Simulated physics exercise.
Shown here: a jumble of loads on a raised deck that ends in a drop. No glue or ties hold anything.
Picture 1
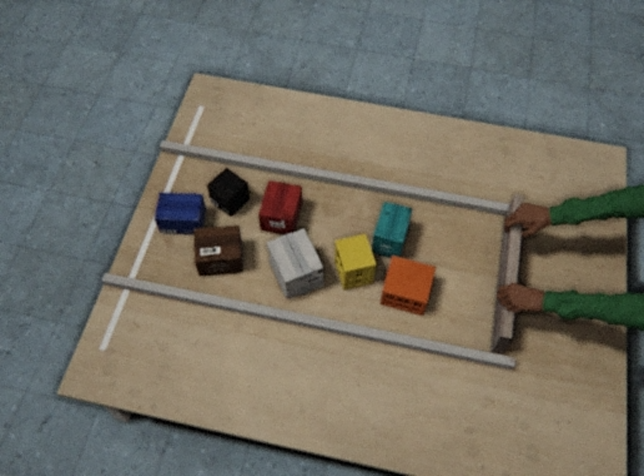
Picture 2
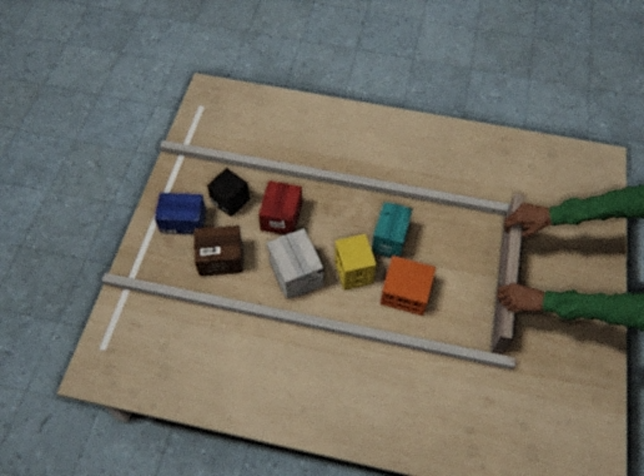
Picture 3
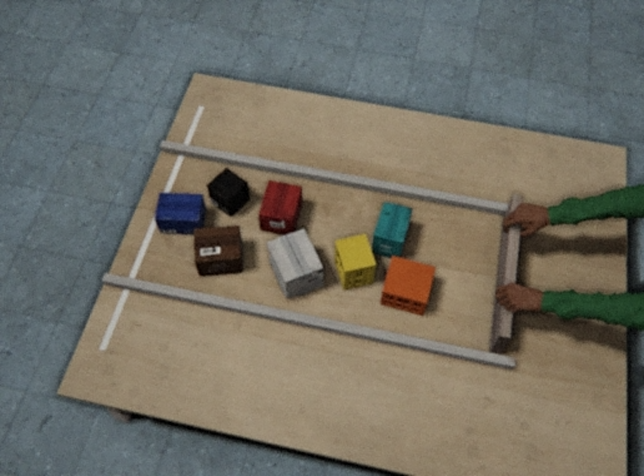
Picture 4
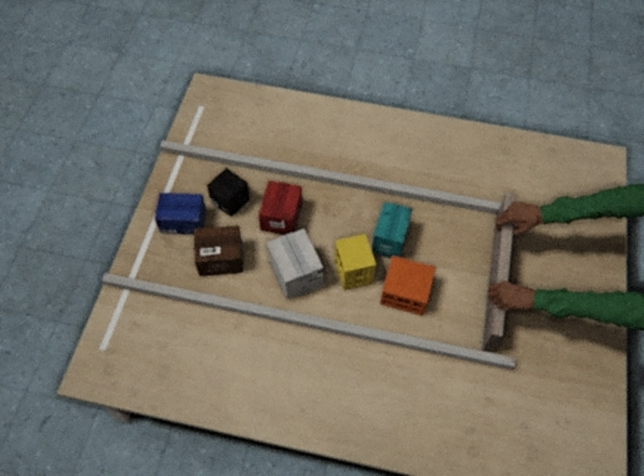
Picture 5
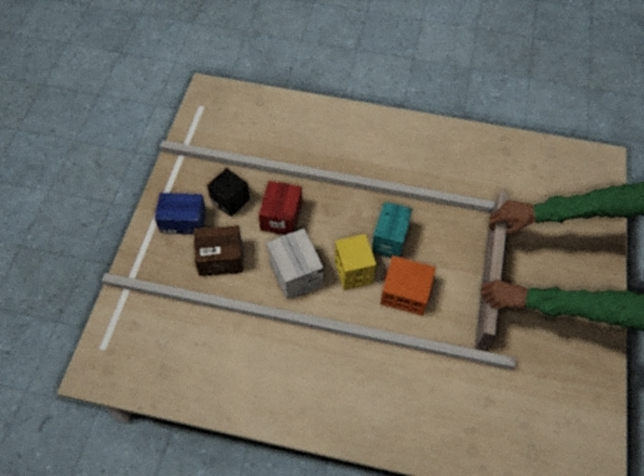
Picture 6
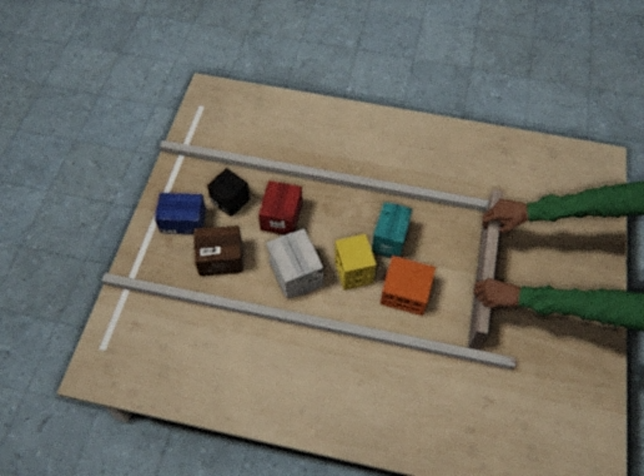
Two hands slide a plank slightly left between rails while the colored boxes stay still.
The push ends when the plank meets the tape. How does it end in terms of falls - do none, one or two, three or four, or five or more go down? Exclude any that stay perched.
In the end, five or more go down.
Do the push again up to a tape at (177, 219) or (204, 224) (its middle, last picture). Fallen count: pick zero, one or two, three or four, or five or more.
In order: Five or more and either three or four.
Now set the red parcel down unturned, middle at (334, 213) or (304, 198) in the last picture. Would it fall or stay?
Place by place, it slips off; slips off.
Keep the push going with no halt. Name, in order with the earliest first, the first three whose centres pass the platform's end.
First the brown parcel, then the blue box, then the black box.
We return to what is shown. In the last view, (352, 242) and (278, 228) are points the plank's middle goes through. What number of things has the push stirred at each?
The count reaches 5 first and 7 second.
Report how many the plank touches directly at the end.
It touches 2.
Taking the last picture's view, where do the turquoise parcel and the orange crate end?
The turquoise parcel ends at (149, 185) and the orange crate at (124, 230).
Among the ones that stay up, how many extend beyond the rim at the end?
The number would be 2.
Early on, none off yet; blue box at rest near (181, 214); black box at rest near (229, 193); brown parcel travelled a little near (202, 252).
Finally, the number that fall off is five or more; lost, yellow crate, white parcel, red parcel, brown parcel, black box and blue box.
